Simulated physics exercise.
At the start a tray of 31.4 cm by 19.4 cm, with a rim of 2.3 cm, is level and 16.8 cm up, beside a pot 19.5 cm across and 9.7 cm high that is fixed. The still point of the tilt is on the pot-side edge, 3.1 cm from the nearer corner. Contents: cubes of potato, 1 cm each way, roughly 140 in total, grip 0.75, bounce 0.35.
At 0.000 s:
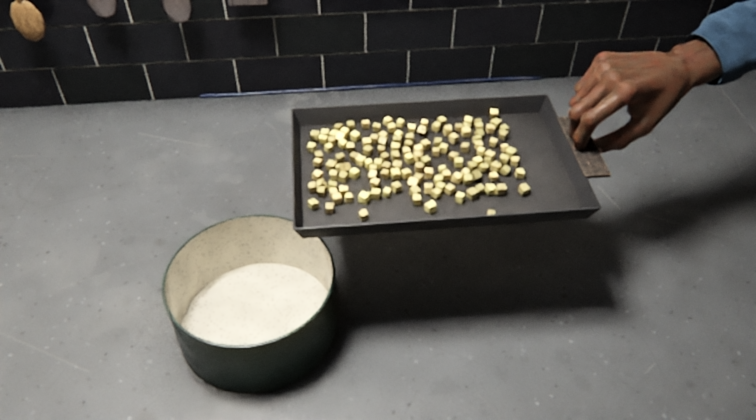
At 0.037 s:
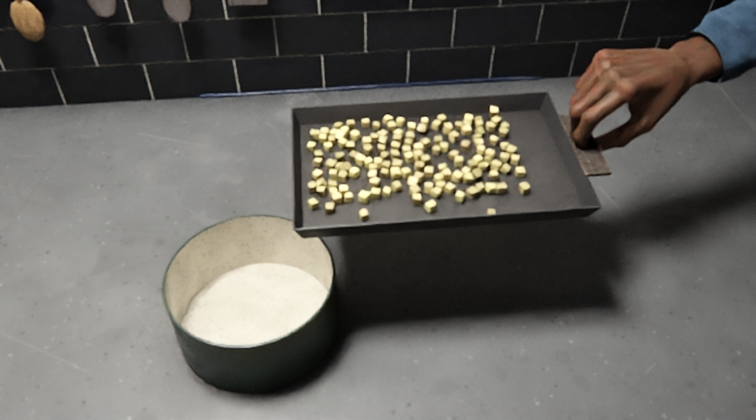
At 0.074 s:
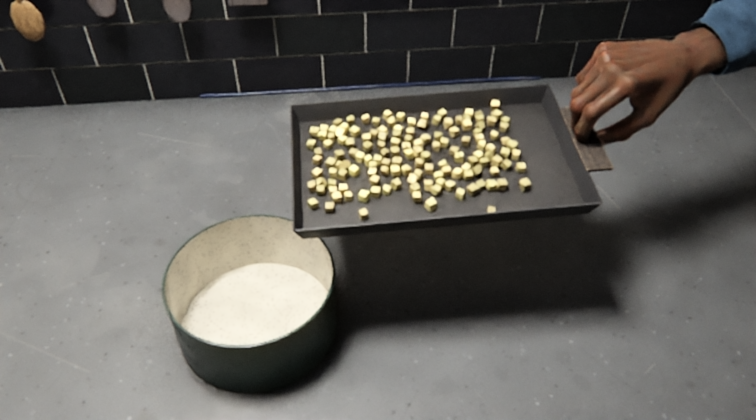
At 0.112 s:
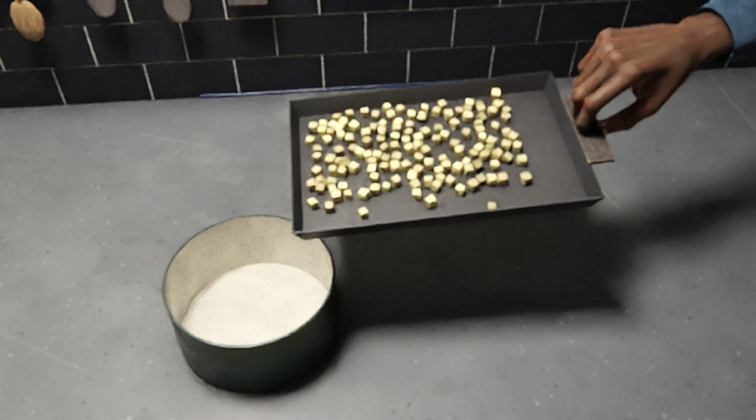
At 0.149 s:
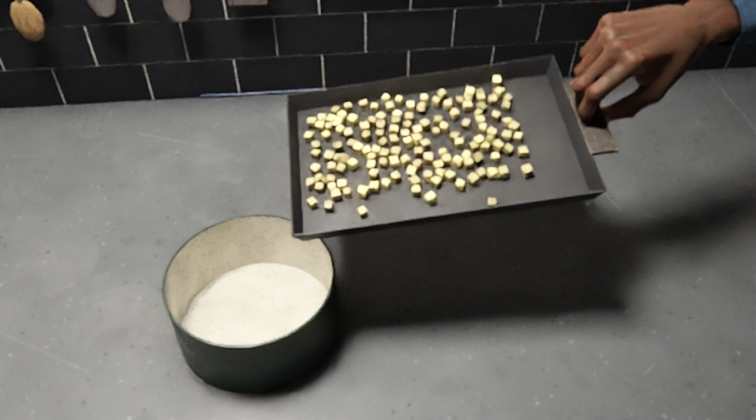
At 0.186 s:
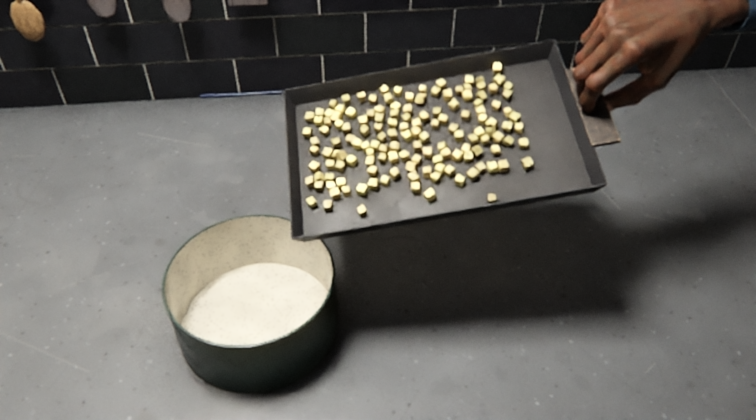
A dark tray scattered with small pale potato cubes was held level above a gray counter, then a hand slowly raised its right side, tilting it toward the green pot at left.
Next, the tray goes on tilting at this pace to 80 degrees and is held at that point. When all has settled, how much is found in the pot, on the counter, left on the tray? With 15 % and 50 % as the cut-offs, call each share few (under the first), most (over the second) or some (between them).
My estimate: Pot: Most, counter: Some, left on the tray: Few.
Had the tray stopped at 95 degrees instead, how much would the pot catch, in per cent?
75 percent.
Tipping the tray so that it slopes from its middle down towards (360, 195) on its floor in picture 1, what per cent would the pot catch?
I'd say close to 95 %.
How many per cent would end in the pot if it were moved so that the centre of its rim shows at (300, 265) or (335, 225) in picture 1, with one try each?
80 % and 0 %.
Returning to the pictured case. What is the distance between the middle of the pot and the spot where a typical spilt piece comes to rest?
About 20 centimetres.
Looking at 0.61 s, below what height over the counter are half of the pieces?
Roughly 22 centimetres, more or less.
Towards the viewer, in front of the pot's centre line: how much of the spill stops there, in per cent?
Estimate: Close to 100 per cent of the pieces.
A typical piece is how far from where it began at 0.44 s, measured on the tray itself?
About 1 cm.
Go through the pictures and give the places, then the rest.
The first frame shows tray tilt 0 degrees, front corners at (301, 223) and (591, 203); middle of the pieces at (409, 159); pot at (249, 275).
The second frame shows tray tilt 1 degrees, front corners at (301, 223) and (592, 202); middle of the pieces at (409, 158).
The third frame shows tray tilt 3 degrees, front corners at (301, 225) and (593, 198); middle of the pieces at (409, 154).
The fourth frame shows tray tilt 7 degrees, front corners at (300, 226) and (594, 192), lowest corner left front; middle of the pieces at (409, 149).
The fifth frame shows tray tilt 11 degrees, front corners at (299, 229) and (596, 186), lowest corner left front; middle of the pieces at (408, 142).
The sixth frame shows tray tilt 16 degrees, front corners at (299, 231) and (597, 179), lowest corner left front; middle of the pieces at (407, 136); pot at (249, 275). Its pace works out near 125 degrees a second.
After 0.44 s, tilt 48 degrees; the tray holds 100 %, the pot 0 %.
After 0.61 s, tilt 69 degrees; the tray holds 100 %, the pot 0 %.
Then, at 0.90 s, tilt 80 degrees; the tray holds 10 %, the pot 60 %.
By 2.3 s all is still; pot 75 %, counter 25 %, tray 5 %.
